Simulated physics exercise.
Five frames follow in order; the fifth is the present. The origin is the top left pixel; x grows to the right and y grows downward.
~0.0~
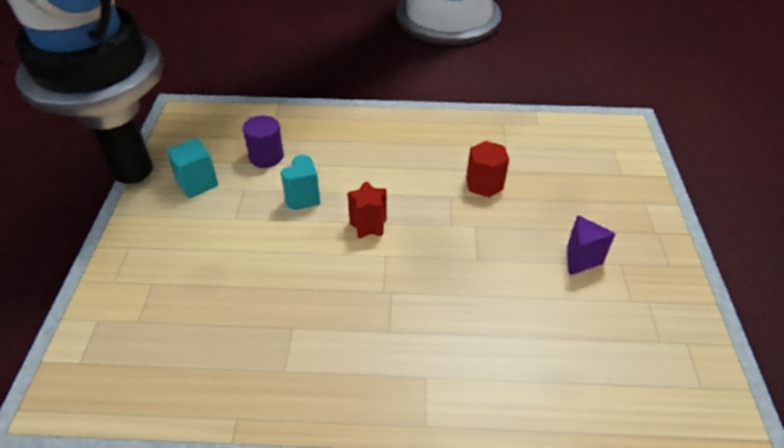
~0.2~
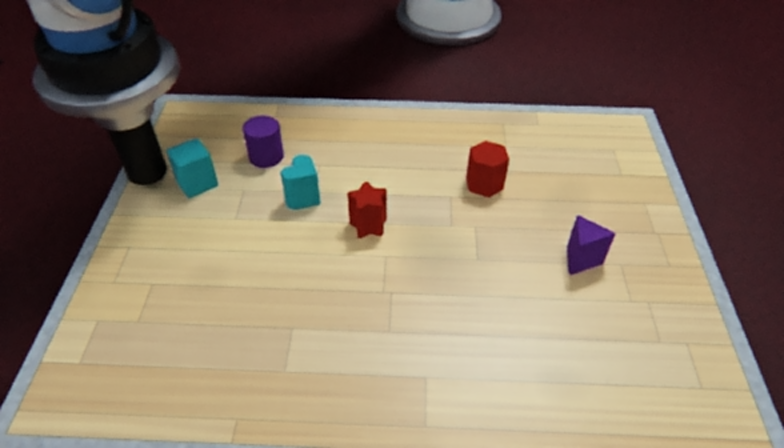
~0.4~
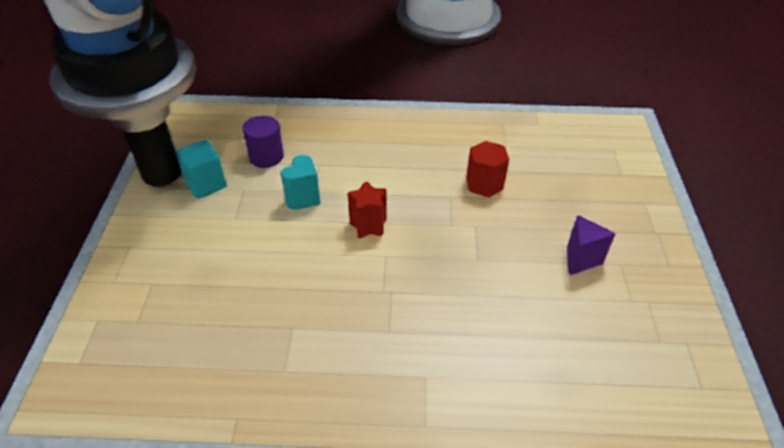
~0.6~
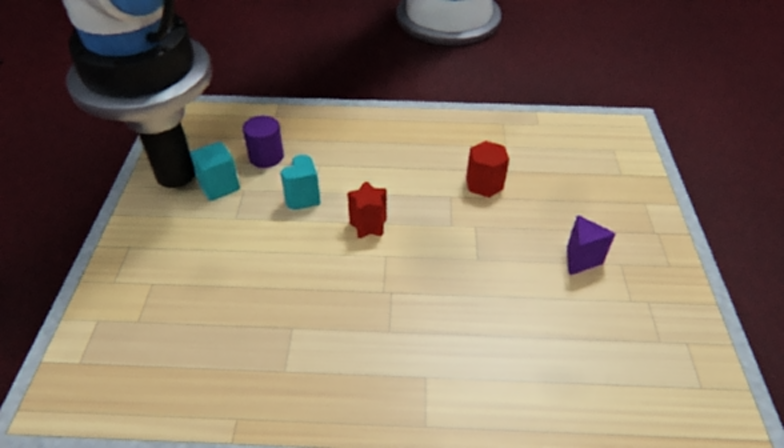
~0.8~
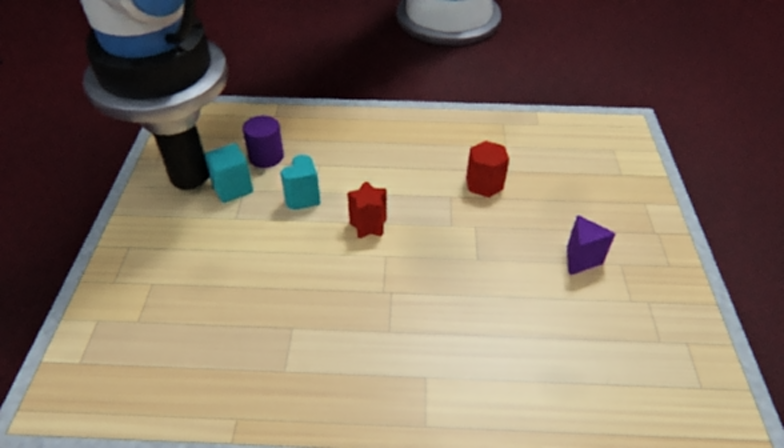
A robotic arm with a black stick moves right across a wooden board, nudging a turquoise cube past other coloured blocks.
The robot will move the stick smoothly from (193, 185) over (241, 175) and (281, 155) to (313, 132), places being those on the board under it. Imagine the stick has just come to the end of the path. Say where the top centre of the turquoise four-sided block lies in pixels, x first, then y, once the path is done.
Its top centre is at about (265, 159).
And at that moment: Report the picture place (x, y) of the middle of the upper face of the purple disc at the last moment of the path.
The centre of its top face lies at (314, 80).
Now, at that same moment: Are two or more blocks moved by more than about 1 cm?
That would be a yes.
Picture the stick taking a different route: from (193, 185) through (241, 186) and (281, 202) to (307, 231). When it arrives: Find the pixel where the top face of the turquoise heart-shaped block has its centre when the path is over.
At roughly (367, 178).
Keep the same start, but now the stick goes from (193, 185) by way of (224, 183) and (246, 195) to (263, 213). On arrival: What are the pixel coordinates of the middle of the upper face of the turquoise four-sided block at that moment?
The middle of the upper face of the turquoise four-sided block will lie at about (299, 186) in the picture.
What follows on the original path. One third of the way, stick at (240, 166); turquoise four-sided block at (260, 159), turned 65° clockwise.
Two thirds of the way, stick at (280, 145); turquoise four-sided block at (265, 159), turned 80° clockwise; purple disc at (294, 102).
At the end, stick at (312, 123); turquoise four-sided block at (265, 159), turned 80° clockwise; purple disc at (314, 80); turquoise heart-shaped block not moved.
